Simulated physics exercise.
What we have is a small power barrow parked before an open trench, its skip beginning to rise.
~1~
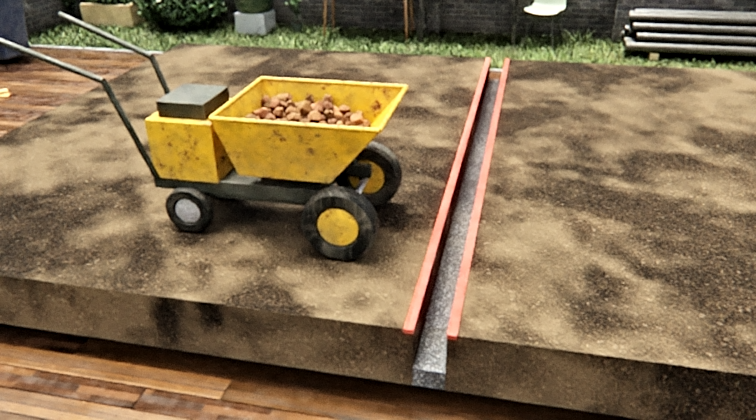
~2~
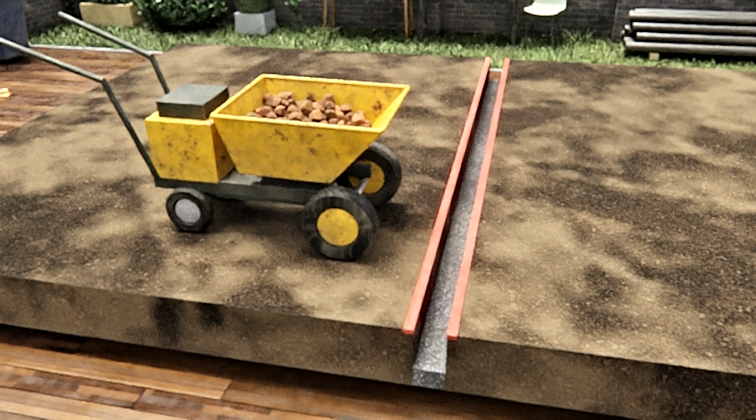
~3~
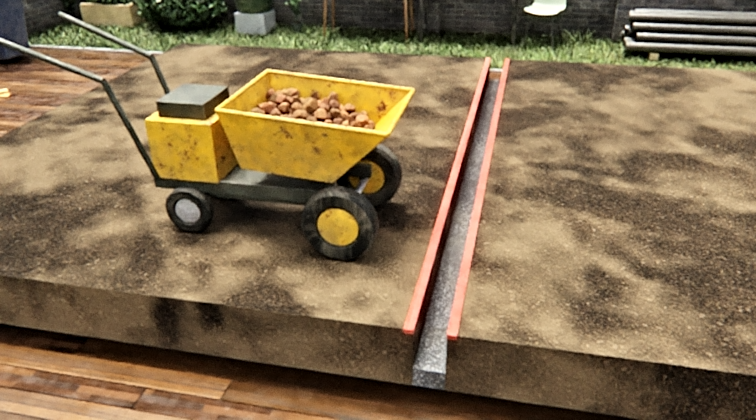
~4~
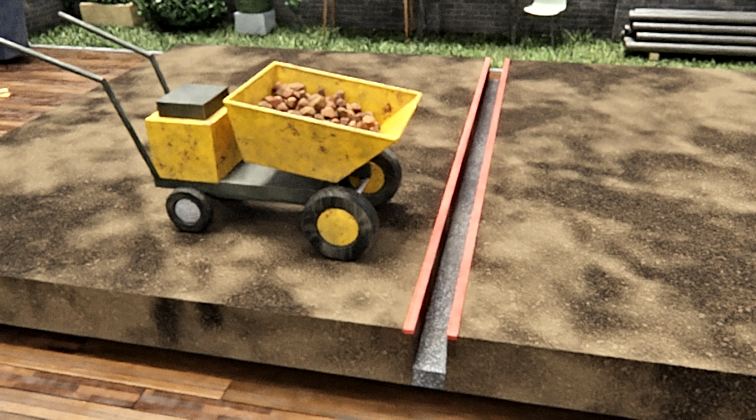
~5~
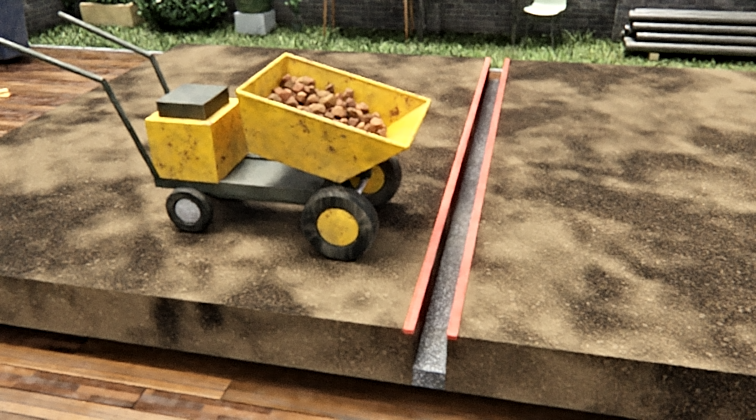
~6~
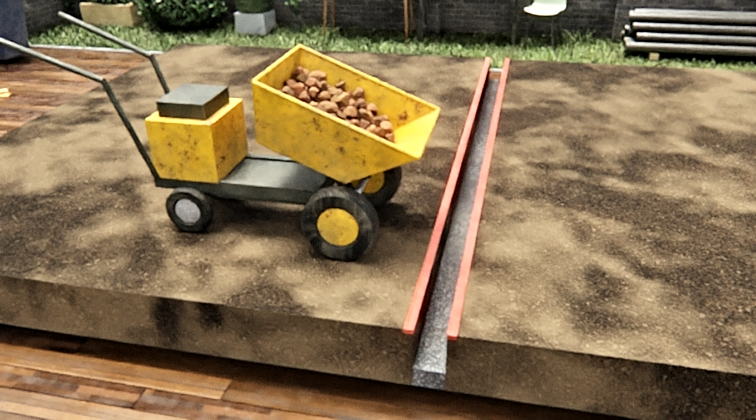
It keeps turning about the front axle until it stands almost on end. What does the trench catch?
It catches under half.
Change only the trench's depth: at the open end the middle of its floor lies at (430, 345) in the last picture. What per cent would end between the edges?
Roughly 10 in a hundred.
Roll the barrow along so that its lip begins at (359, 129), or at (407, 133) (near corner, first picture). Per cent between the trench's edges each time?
The first gives 50 %, the second 0 %.
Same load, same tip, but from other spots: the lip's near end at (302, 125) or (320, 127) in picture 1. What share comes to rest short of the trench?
Near 30 % and 20 %.
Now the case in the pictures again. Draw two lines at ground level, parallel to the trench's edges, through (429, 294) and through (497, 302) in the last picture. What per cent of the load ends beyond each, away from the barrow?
The first gives 90 %, the second 50 %.
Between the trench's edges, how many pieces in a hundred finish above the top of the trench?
Some 15 per cent.
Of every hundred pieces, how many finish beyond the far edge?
It comes to 75 per cent or so.
Just after the last frame, skip tipped steeply; every one in the skip.
A moment on, skip tipped right over; roughly two thirds in the skip; just a few in or heaped over the trench; roughly a quarter beyond it; just a few falling.
Further on, skip tipped right over; roughly a quarter in the skip; about a tenth in or heaped over the trench; the larger part beyond it.
When it is over, skip tipped right over; about a tenth in the skip; about a tenth in or heaped over the trench; the larger part beyond it.
